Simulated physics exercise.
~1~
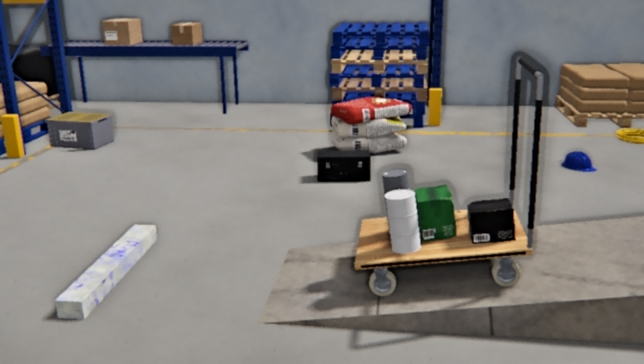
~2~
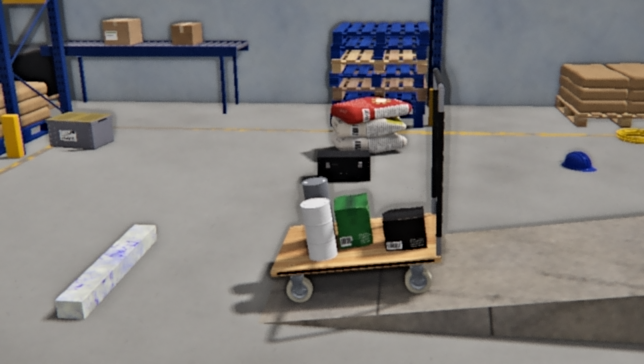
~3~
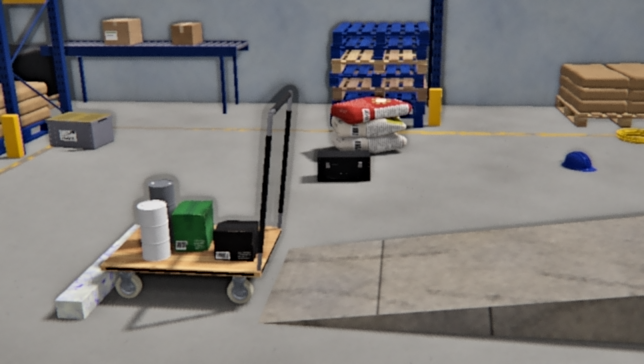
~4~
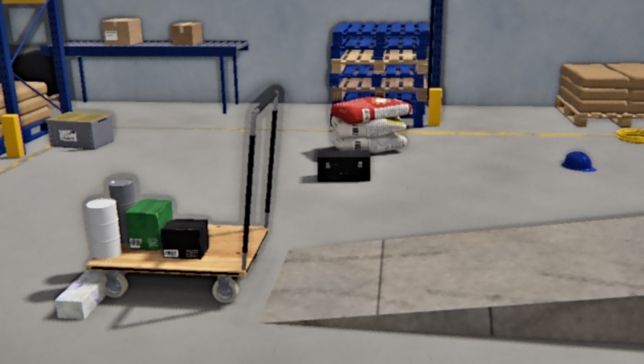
At first, a flat wooden trolley with a tall handle stands on a low ramp in a warehouse, carrying a white canister, a grey canister, a green parcel and a black parcel. It rolls left down the slope with its load still aboard. The trolley leaves the ramp and crosses the level floor until it reaches a long pale kerb. There it stops almost at once, while the loose pieces slide further left across the deck. In the end, all four stand upright on the trolley, bunched towards its left side, with bare boards behind them.
